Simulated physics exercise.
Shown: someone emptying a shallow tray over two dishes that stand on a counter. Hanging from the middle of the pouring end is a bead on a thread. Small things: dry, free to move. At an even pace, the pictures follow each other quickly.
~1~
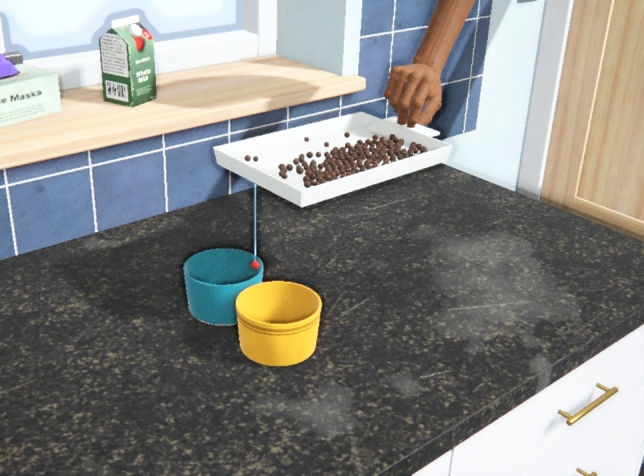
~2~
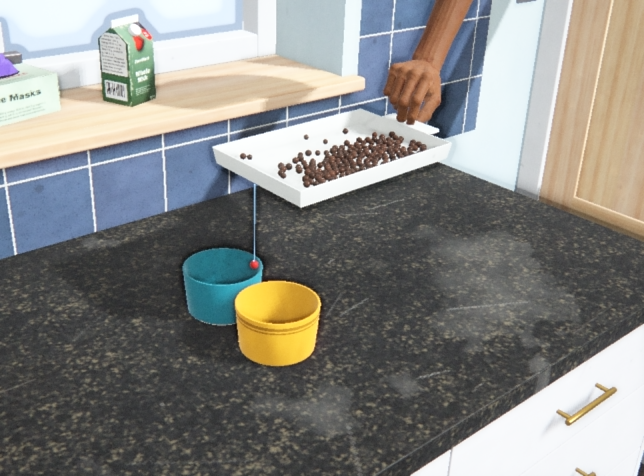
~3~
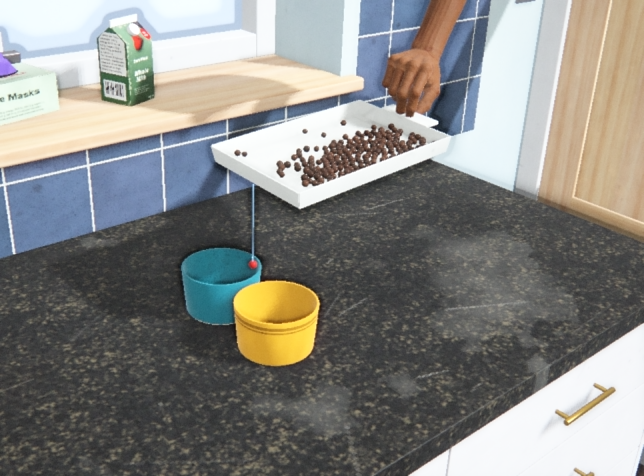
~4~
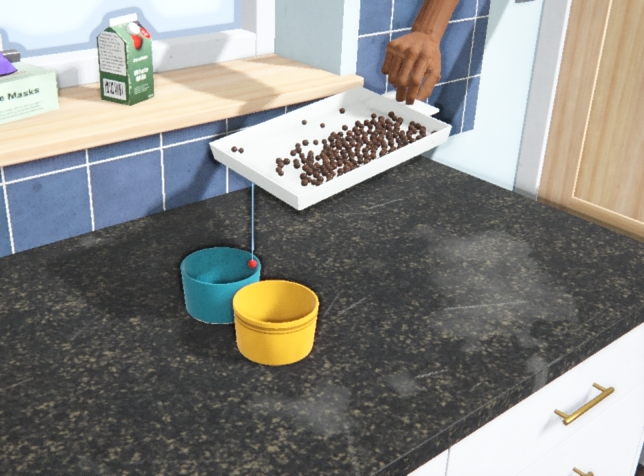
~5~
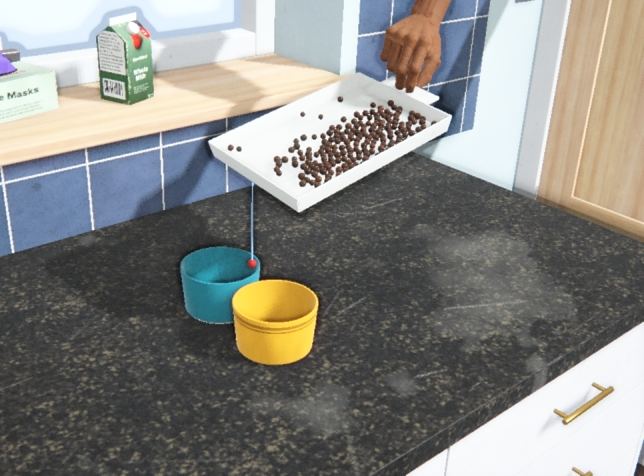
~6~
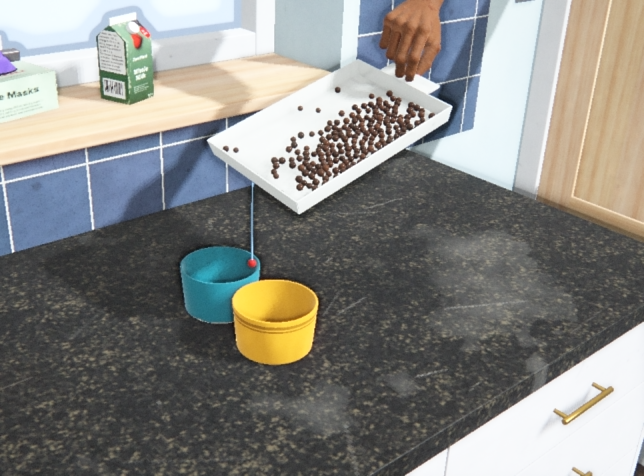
The clip shows a hand holding a white tray of small brown balls above a teal dish and a yellow dish on a dark counter, then raising the handle end so the tray tilts gradually while the balls shift slightly.
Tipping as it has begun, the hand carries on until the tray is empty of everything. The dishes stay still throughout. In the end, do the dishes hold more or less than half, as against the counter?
They hold more than half.
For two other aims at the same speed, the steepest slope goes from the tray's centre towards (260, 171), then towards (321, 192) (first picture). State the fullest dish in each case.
Tilt 1: Left-side dish. Tilt 2: Right-side dish.
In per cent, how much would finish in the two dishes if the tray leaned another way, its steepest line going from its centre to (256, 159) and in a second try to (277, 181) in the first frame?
The first try gives close to 60 percent; the next gives 50 percent.
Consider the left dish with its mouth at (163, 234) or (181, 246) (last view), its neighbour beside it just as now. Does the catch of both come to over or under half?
The pair would catch the lesser share the first time and the lesser share the second time.
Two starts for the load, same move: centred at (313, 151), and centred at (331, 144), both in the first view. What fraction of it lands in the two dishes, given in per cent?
Roughly 90 and 80 percent, in that order.
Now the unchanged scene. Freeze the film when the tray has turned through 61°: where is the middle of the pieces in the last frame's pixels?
(295, 182).
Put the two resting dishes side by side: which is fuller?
Observation: The one at right.
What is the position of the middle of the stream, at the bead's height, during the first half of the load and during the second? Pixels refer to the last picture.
First near (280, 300), later near (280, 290).
Soon after the last picture, tray tipped steeply; nearly all on the tray; a small part in the air.
A little later, tray tipped right over; a small part on the tray; about two thirds in the right dish; a stray few in the left dish; a small part outside both; a small part in the air.
Later still, tray tipped past a quarter turn; most in the right dish; a stray few in the left dish; a small part outside both.
By the end, tray tipped past a quarter turn; most in the right dish; a stray few in the left dish; a small part outside both.
